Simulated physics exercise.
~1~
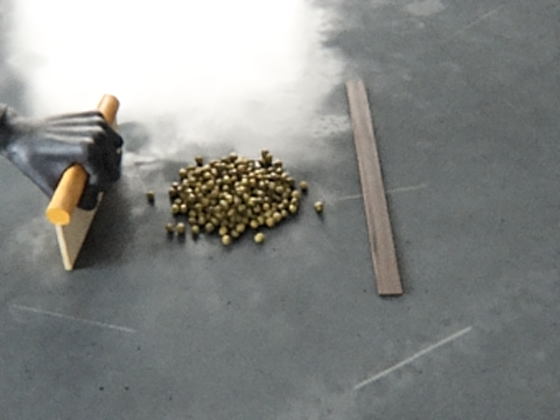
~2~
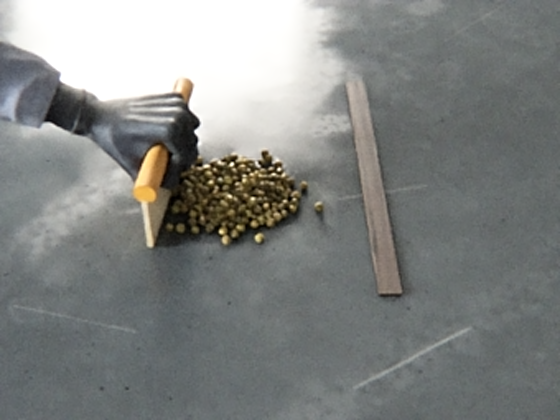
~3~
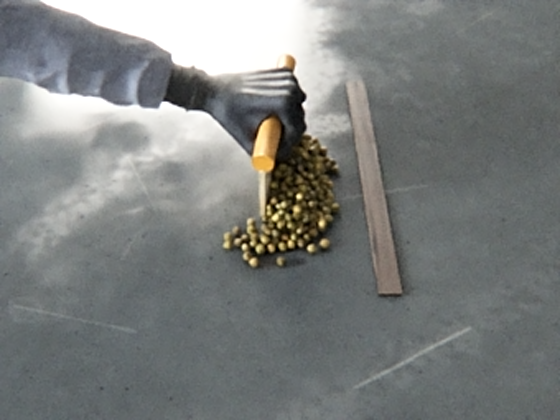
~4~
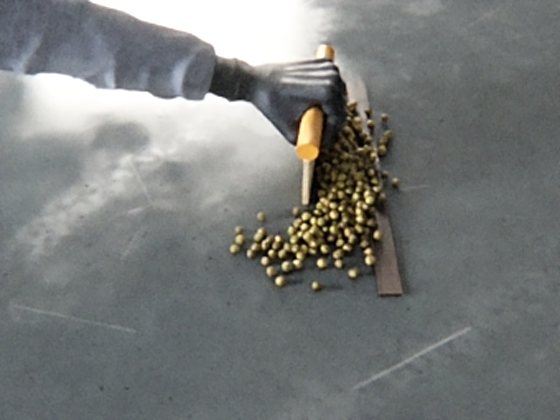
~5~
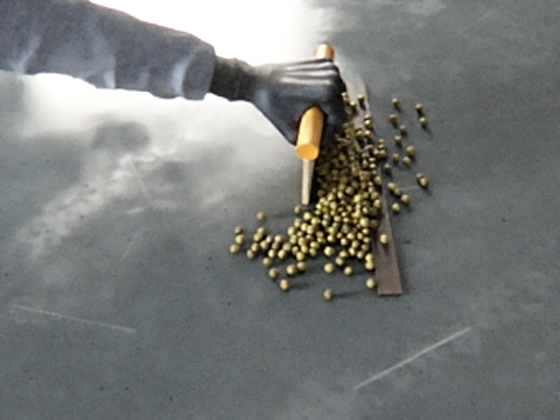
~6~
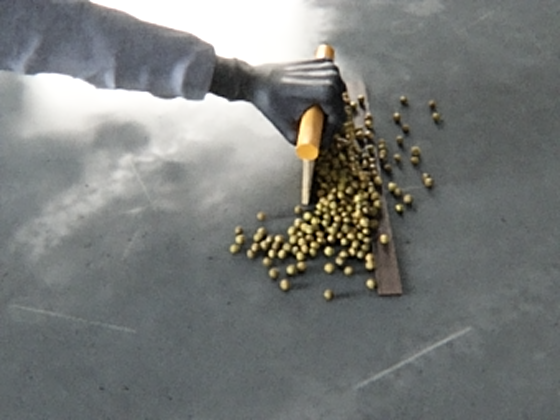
A dark-gloved hand pushed an upright scraper with an orange handle rightward into a heap of small greenish-gold pieces, bunching them against a flat brown strip. It stopped short of the strip, and a few pieces scattered over it while most stayed in front.
